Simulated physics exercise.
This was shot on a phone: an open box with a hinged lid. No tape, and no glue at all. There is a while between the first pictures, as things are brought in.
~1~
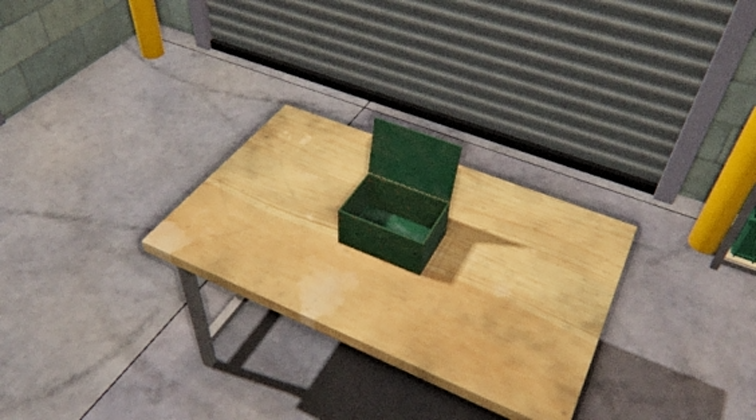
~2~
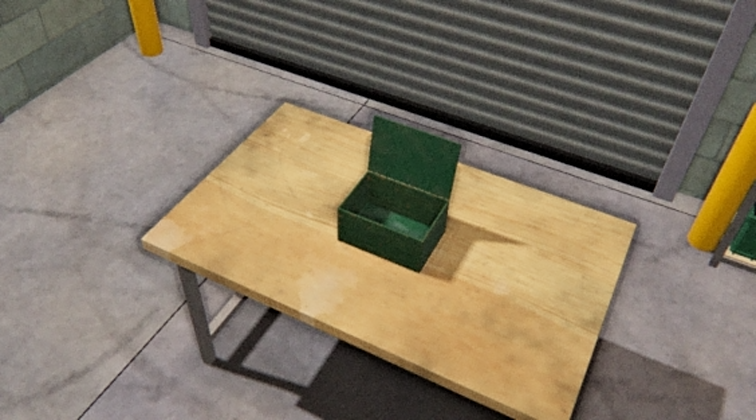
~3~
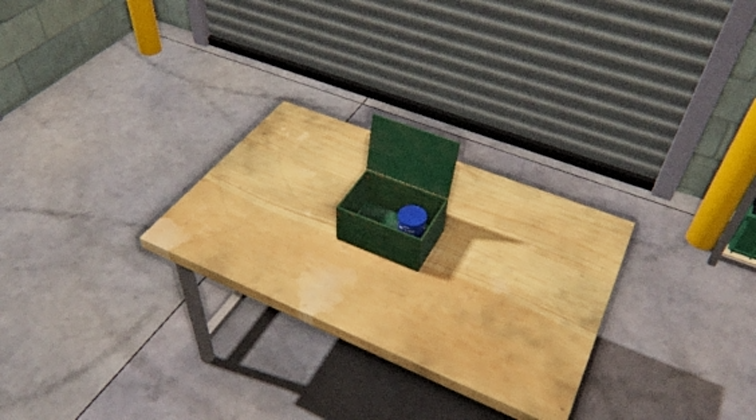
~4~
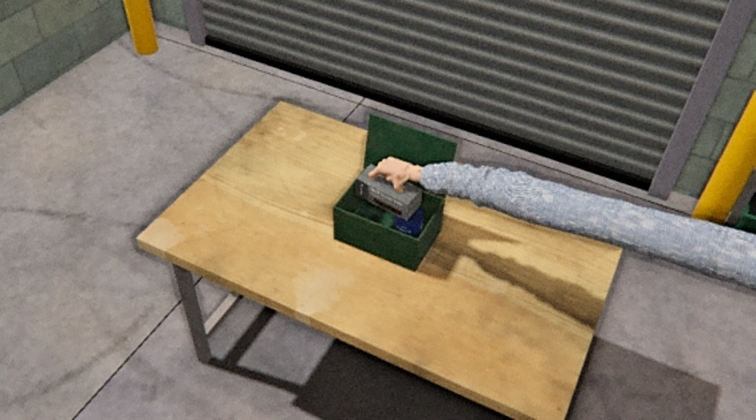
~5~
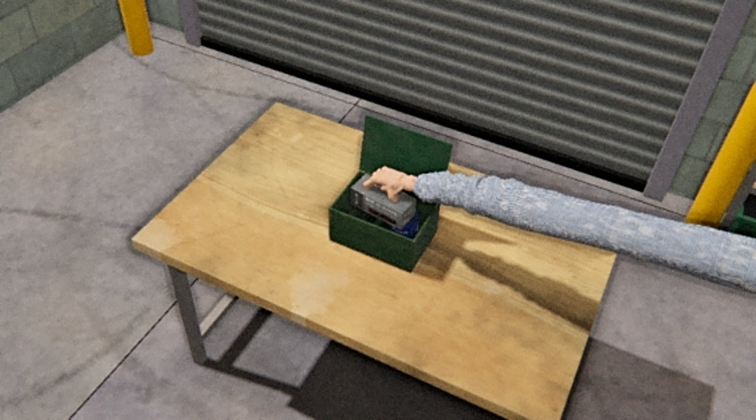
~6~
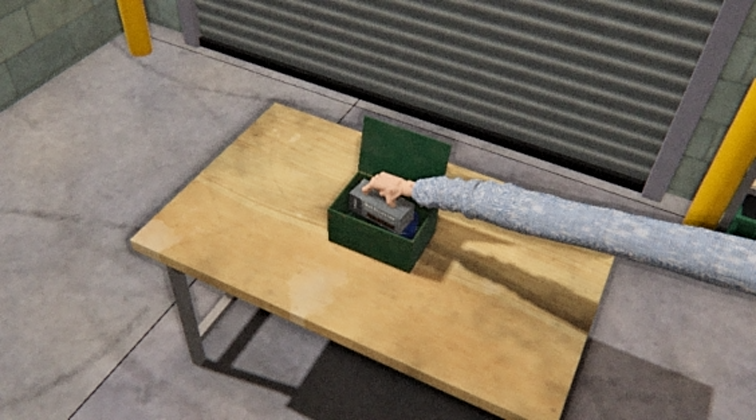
Hand in a pale blue sleeve lowering a grey carton into an open green box where a blue tub has appeared.
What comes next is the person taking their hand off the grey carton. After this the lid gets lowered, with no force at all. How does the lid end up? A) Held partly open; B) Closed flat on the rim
Closed flat on the rim (B).
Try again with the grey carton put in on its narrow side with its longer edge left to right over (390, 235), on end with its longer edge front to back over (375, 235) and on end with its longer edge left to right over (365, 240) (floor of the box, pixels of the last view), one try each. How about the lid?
Going through the three tries, the lid settles all the way, then hangs open, then hangs open.
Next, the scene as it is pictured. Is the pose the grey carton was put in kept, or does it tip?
By the end the grey carton has leaned over.
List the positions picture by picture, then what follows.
In the first picture, the last thing is not in view yet.
In the second picture, the last thing is not in view yet.
In the third picture, the last thing is not in view yet; blue tub (412, 224).
In the fourth picture, coming down; grey carton (388, 192); blue tub (409, 224).
In the fifth picture, coming down; grey carton (383, 201).
In the sixth picture, in place under the hand; grey carton (381, 207).
Then, 0.60 s after the last picture, grey carton on its side near (376, 237).
Then, 1.40 s after the last picture, lid 72° above the rim; grey carton on its side near (376, 237).
Then, 1.80 s after the last picture, lid 46° above the rim; grey carton on its side near (376, 237).
Then, 2.20 s after the last picture, lid 15° above the rim; grey carton on its side near (376, 237).
At rest, lid shut; tipped over in the box, grey carton; blue tub in place. Seen from the same camera at the end, grey carton near (376, 237).
